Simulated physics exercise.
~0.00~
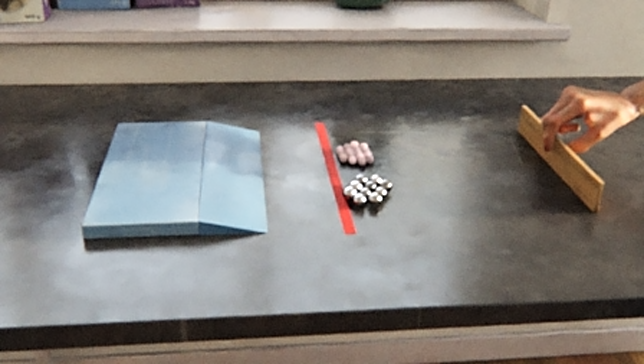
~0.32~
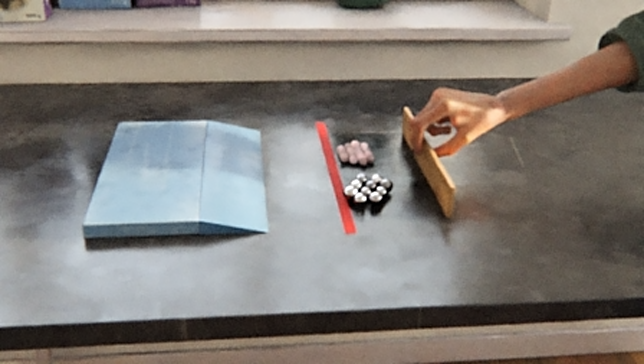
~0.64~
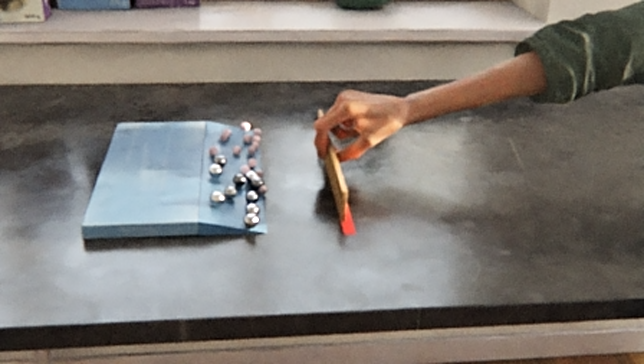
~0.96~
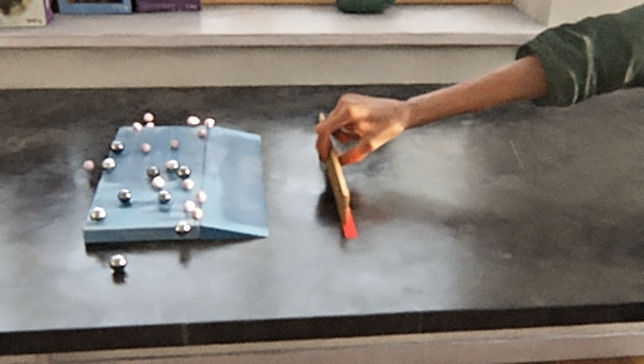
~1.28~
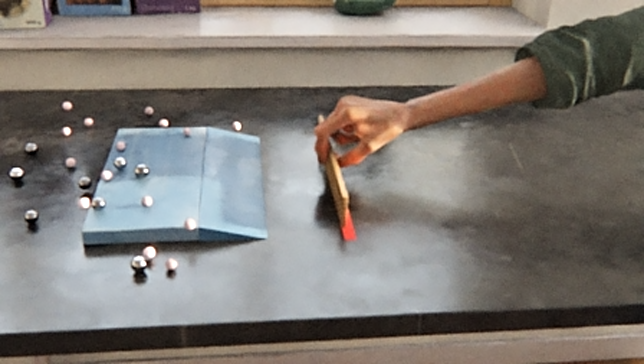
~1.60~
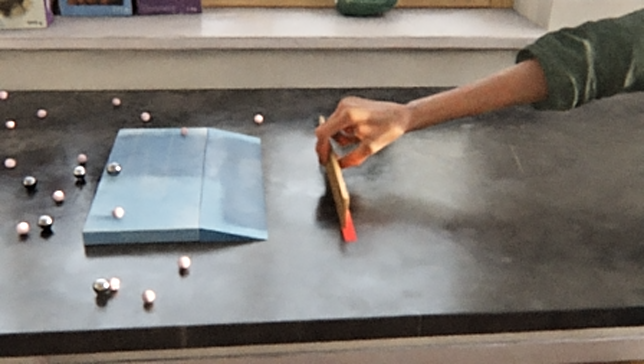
On a dark countertop below a windowsill, a hand sweeps a wooden strip left to a red tape line and stops, sending two clusters of small balls onto a low blue ramp; they roll up and over it, scattering, most ending beyond and around its far end.
